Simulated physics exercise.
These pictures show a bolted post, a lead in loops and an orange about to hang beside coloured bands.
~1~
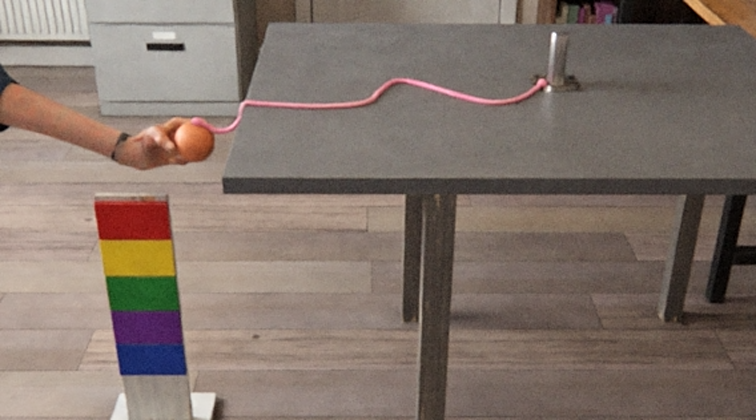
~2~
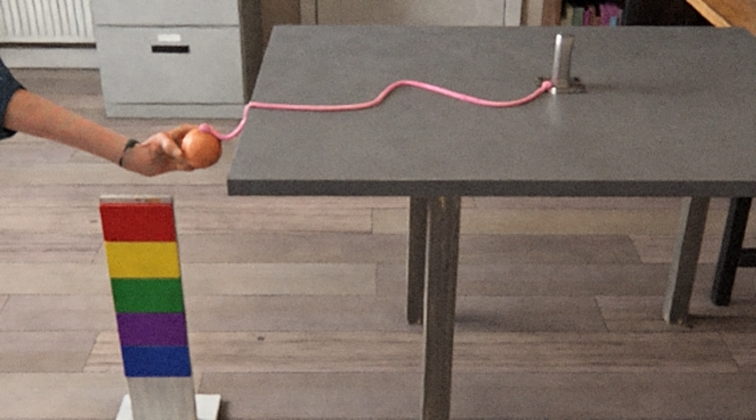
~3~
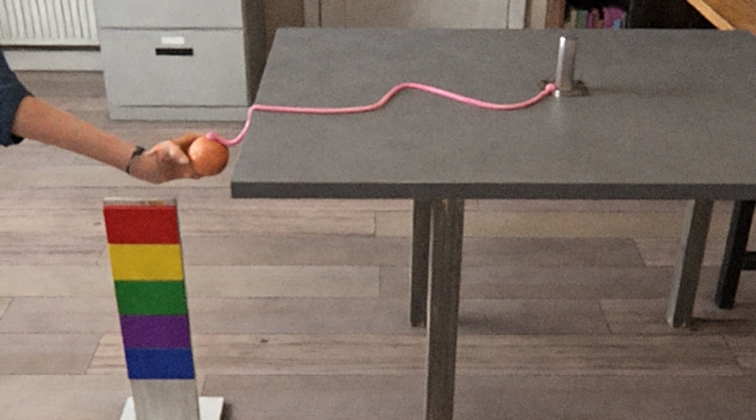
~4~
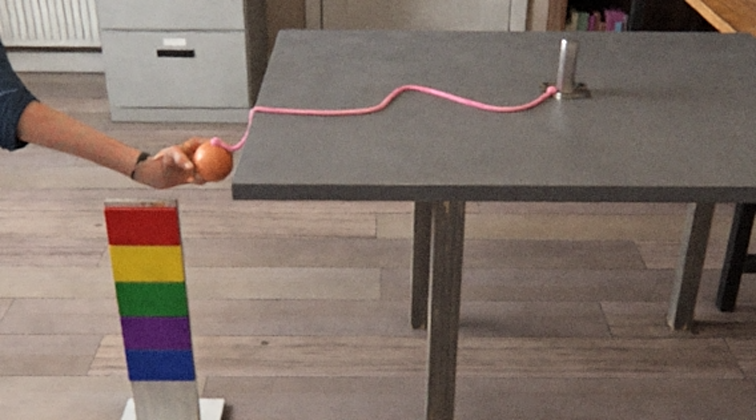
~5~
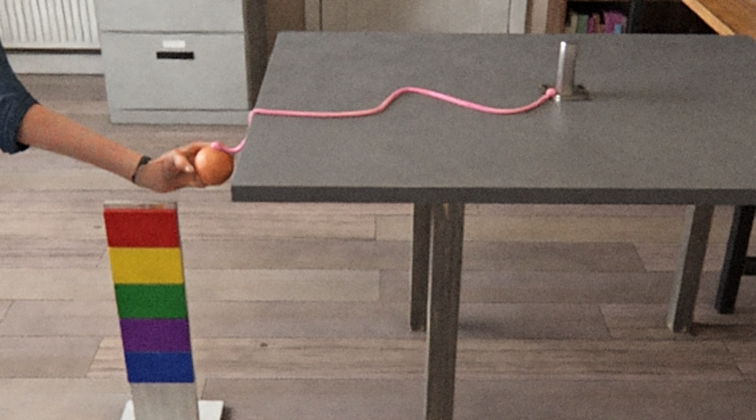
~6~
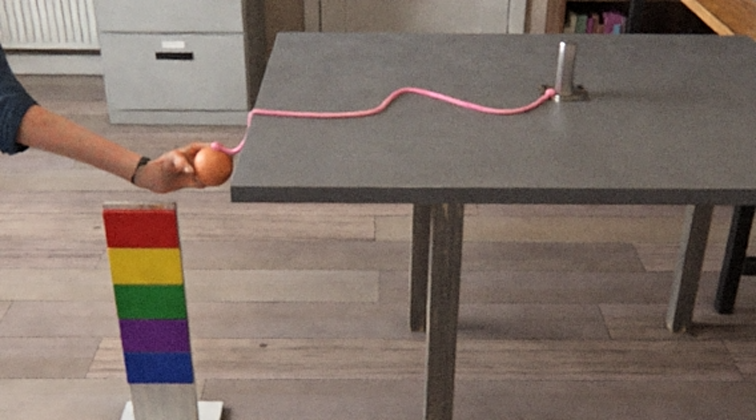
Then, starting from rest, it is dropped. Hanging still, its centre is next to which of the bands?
Its middle rests at the yellow band.
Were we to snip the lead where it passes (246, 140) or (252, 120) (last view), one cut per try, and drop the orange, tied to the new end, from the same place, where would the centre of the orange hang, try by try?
It would be at (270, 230) in the first case and at (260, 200) in the second.
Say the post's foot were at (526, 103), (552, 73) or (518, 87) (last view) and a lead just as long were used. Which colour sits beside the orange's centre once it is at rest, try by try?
In turn, green, then yellow, then green.
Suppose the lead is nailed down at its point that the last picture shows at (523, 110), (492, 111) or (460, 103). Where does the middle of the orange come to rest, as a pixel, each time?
In that order: (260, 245), (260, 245) and (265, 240).
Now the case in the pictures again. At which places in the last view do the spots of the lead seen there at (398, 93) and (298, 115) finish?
The first ends at (351, 101) and the second at (255, 145).
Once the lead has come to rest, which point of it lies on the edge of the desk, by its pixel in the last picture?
It is around (332, 116).
Soon after, orange near (235, 260); level with yellow.
After that, orange near (293, 250); level with yellow.
And then, orange near (262, 263); level with yellow.
In the end, orange near (256, 262); level with yellow. Its middle rests at the yellow band.
